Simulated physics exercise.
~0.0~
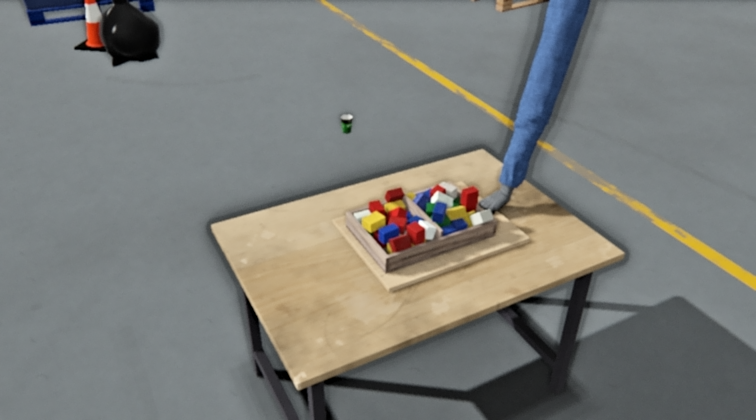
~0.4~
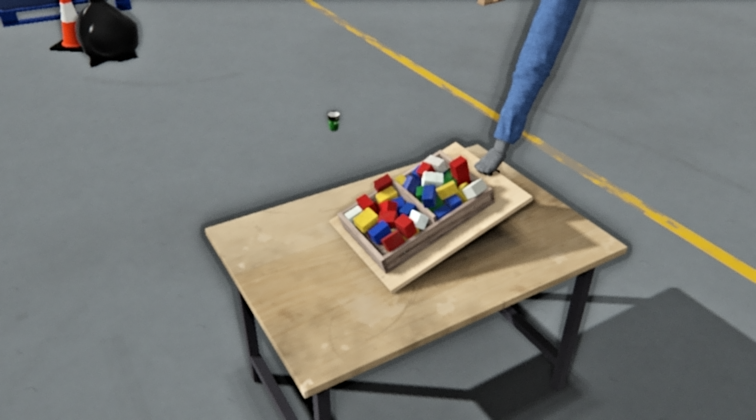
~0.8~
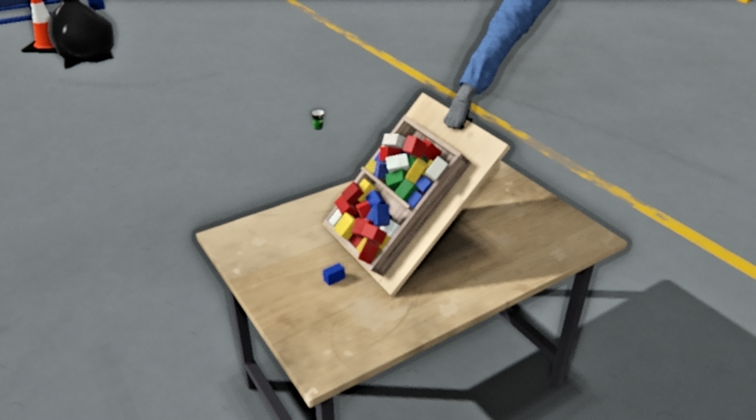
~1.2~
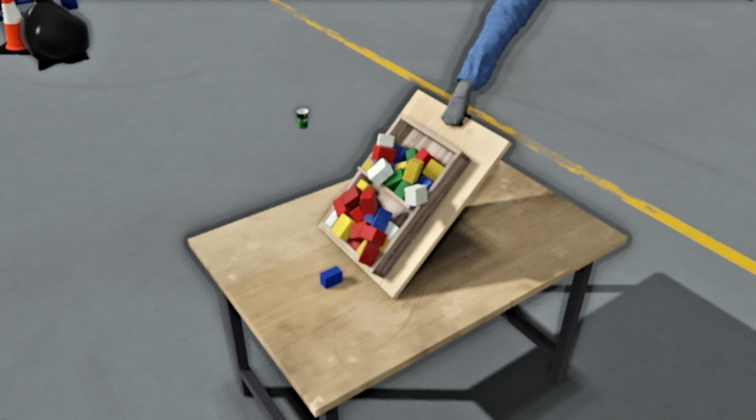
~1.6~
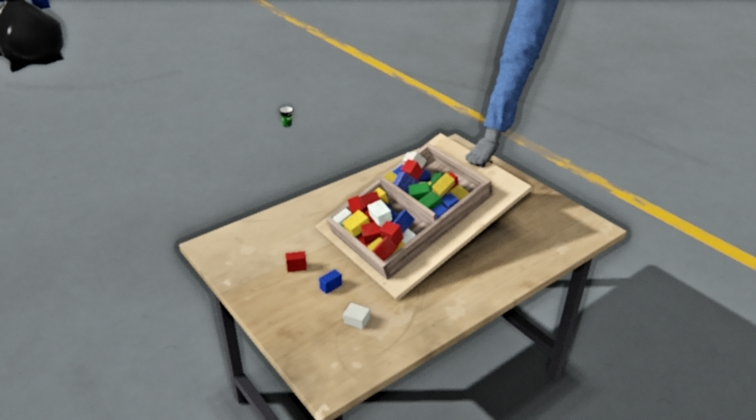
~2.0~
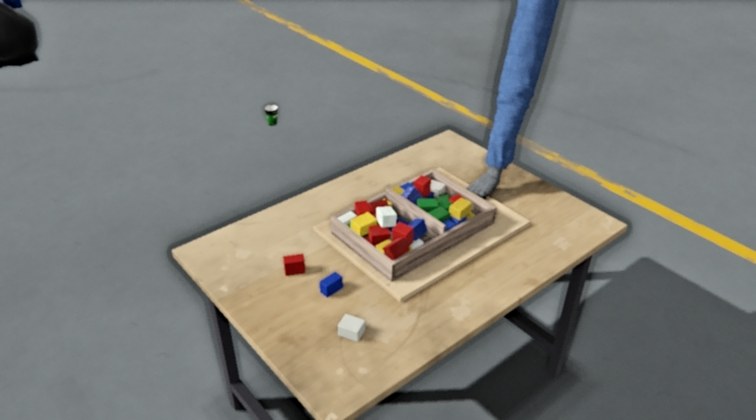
A wooden box of toy bricks tilts left, spills three, and is lowered flat.
